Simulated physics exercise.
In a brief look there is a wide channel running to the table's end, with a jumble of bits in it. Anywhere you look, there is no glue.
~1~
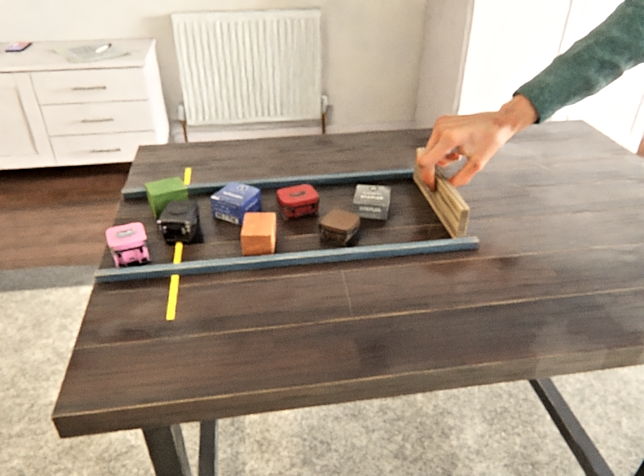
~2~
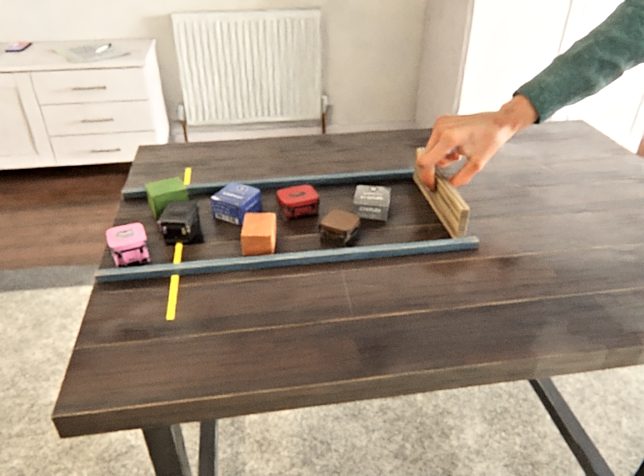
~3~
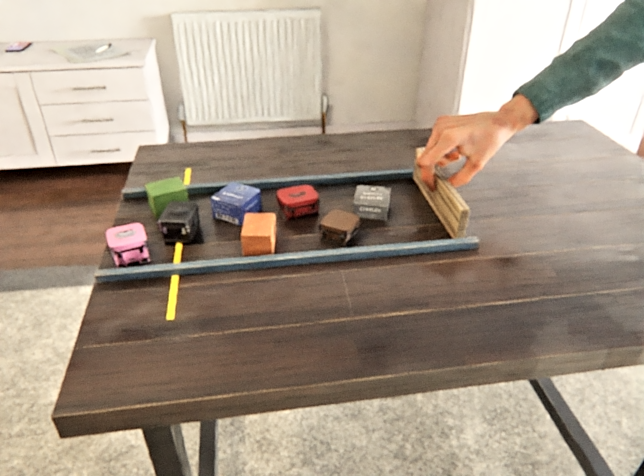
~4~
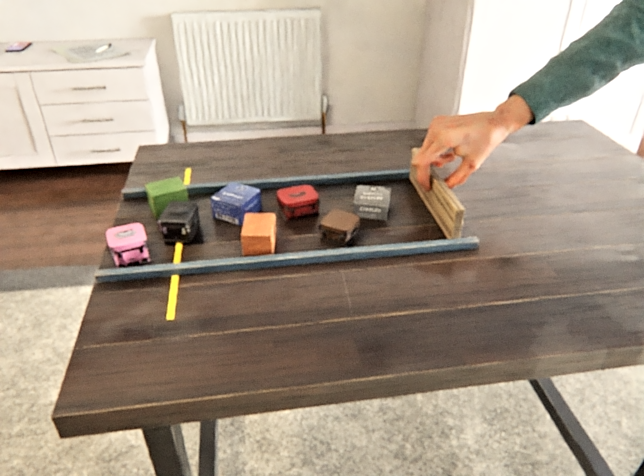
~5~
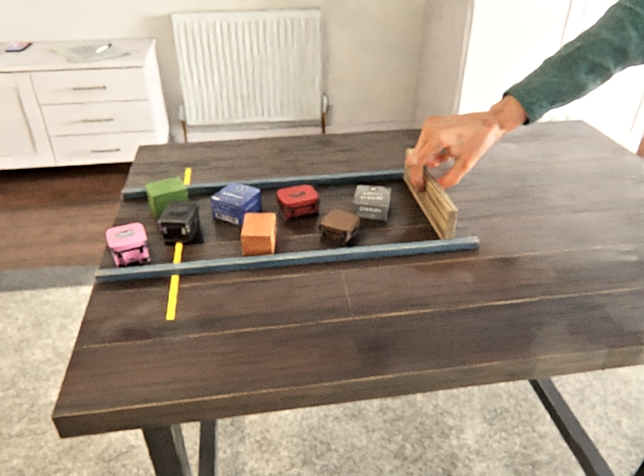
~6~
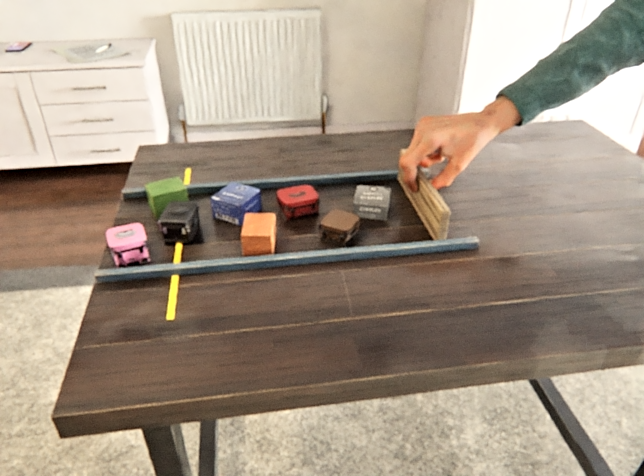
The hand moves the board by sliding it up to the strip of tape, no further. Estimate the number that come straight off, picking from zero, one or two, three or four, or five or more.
My estimate is three or four.
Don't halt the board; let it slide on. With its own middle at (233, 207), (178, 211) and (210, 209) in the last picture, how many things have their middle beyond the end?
The numbers past the end are 1, 3 and 1.
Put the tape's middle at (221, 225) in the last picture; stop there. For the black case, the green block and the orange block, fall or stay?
The black case stays put; the green block topples down; the orange block stays put.
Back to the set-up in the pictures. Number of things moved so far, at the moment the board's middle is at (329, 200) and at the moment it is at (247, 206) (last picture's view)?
Counts: 4 and 7.
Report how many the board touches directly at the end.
Number: 2.
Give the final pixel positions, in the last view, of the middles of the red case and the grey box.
The red case comes to rest at (139, 202), and the grey box comes to rest at (162, 221).
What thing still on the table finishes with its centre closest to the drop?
Black case.
Soon after, none off yet; pink case at rest near (128, 245); green block at rest near (168, 197); black case at rest near (181, 222).
At rest, the number that fall off is three or four; fallen, blue box, green block and pink case.
